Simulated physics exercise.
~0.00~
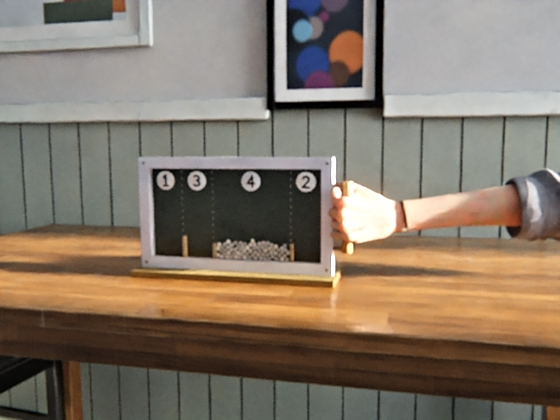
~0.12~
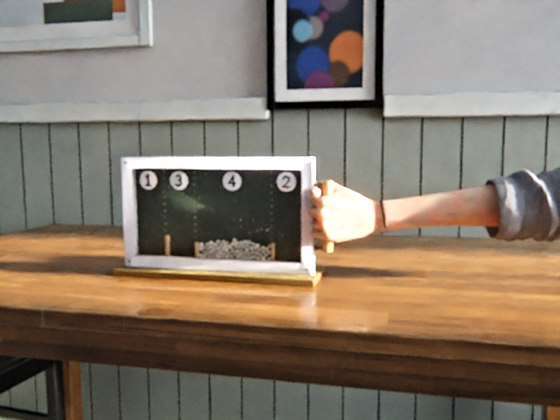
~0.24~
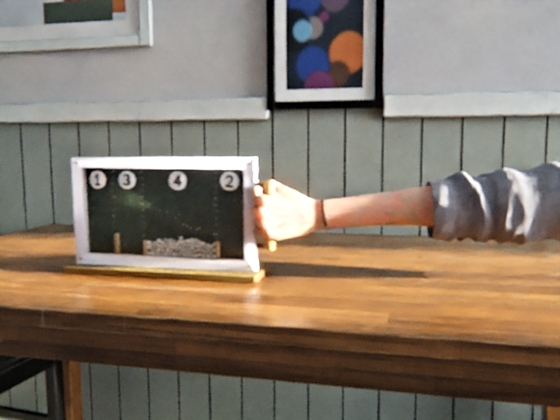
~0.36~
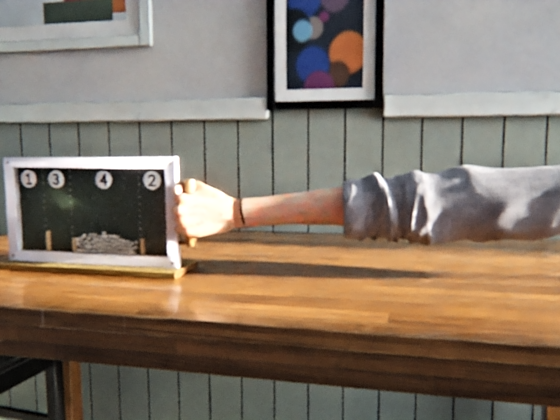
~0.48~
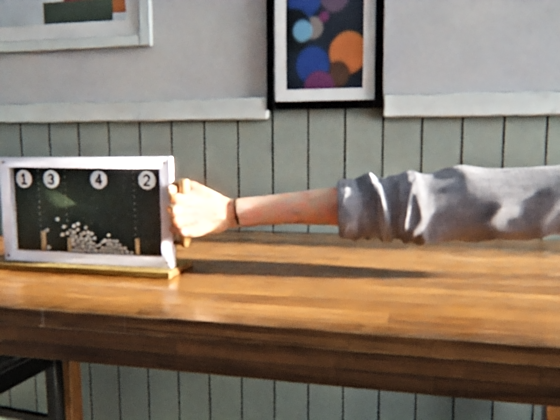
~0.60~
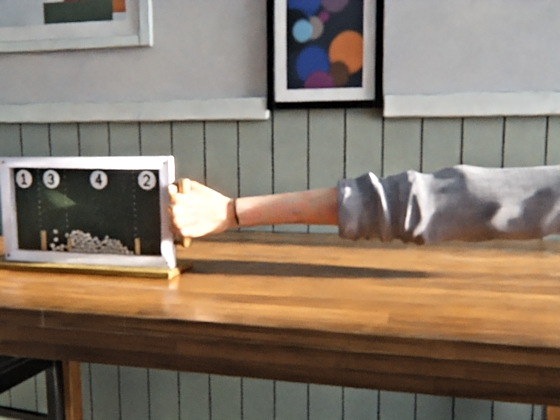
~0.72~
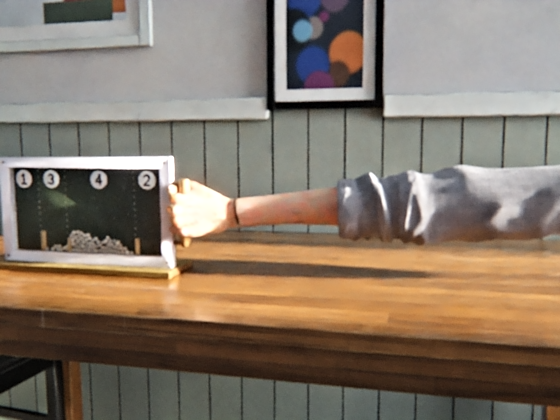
A flat, clear-fronted case holding a heap of small pale pills is slid left along a wooden table by a hand and stops, the pills surging left and a few spilling into the neighbouring strip, where they settle while most stay in the wide strip.
